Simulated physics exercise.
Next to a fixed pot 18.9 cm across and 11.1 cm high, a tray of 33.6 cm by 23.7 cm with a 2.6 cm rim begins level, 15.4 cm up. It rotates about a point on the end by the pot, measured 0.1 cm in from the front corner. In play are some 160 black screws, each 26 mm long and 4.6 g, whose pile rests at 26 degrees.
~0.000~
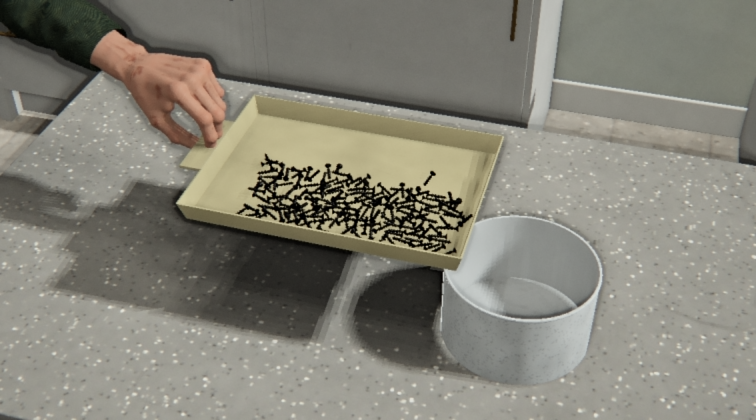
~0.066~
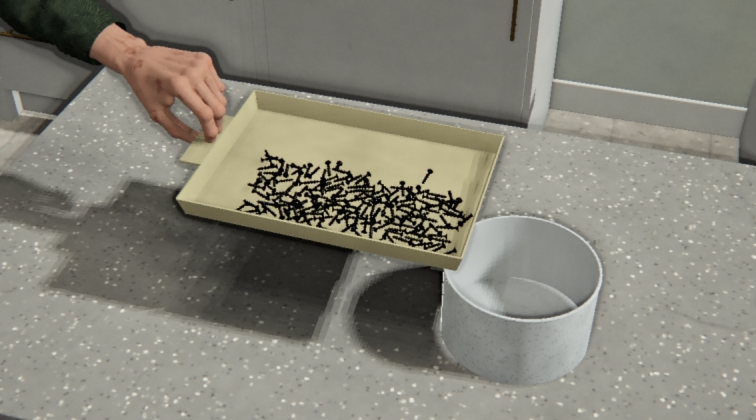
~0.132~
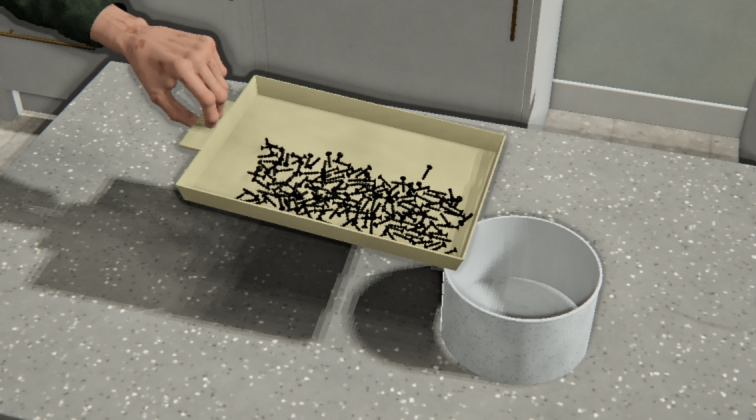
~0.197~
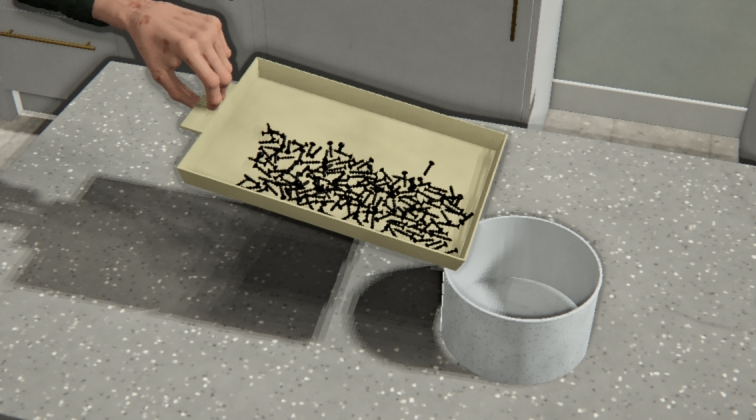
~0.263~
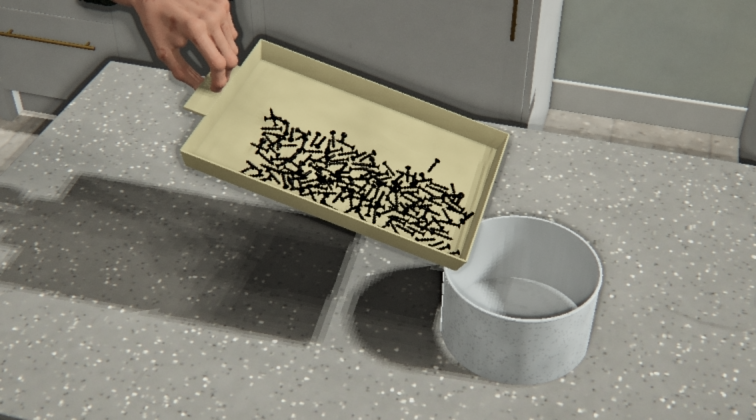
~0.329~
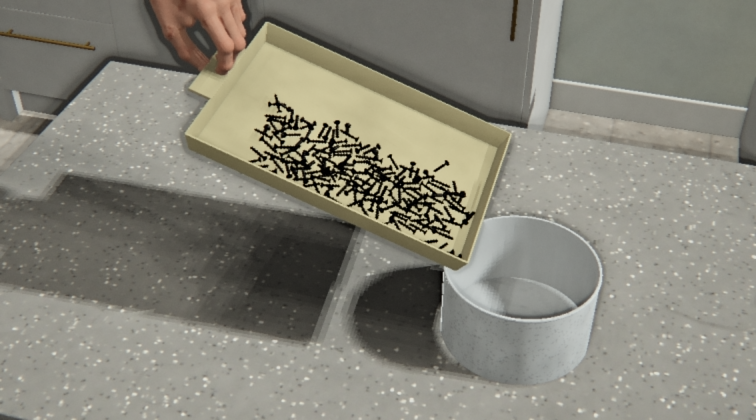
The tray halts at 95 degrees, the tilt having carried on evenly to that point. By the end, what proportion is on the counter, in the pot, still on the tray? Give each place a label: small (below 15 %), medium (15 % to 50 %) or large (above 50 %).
Shares by place: Counter small, pot large, tray small.
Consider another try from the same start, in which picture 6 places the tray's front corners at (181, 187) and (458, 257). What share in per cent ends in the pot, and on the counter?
Pot: 0, counter: 100.
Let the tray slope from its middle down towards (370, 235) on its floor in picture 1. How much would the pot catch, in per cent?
I'd say close to 0 %.
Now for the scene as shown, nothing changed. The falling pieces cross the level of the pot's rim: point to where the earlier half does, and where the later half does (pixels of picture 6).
At about (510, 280), then at (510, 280).
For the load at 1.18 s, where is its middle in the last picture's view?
Estimated load position: Around (487, 231).
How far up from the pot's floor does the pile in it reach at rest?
It stands at some 2.0 cm.
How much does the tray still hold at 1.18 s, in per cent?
It comes to near 75 per cent.
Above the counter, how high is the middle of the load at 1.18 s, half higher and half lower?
Roughly 18 cm.
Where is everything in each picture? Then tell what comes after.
In the first frame, tray tilt 0 degrees, front corners at (184, 201) and (457, 253); middle of the pieces at (356, 202); pot at (522, 265).
In the second frame, tray tilt 1 degrees, front corners at (184, 196) and (457, 254); middle of the pieces at (356, 200).
In the third frame, tray tilt 5 degrees, front corners at (184, 182) and (459, 254), lowest corner right front; middle of the pieces at (357, 193).
In the fourth frame, tray tilt 10 degrees, front corners at (185, 165) and (460, 255), lowest corner right front; middle of the pieces at (359, 186).
In the fifth frame, tray tilt 14 degrees, front corners at (188, 149) and (462, 255), lowest corner right front; middle of the pieces at (361, 179).
In the sixth frame, tray tilt 19 degrees, front corners at (193, 133) and (464, 256), lowest corner right front; middle of the pieces at (364, 173); pot at (522, 265). The tray's pace is about 70 degrees a second.
Then, at 0.84 s, tilt 55 degrees; the tray holds 100 %, the pot 0 %.
Then, at 1.18 s, tilt 79 degrees; the tray holds 75 %, the pot 25 %.
Then, at 1.61 s, tilt 95 degrees; the tray holds 5 %, the pot 85 %.
By 2.3 s all is still; counter 5 %, pot 95 %, tray 0 %.
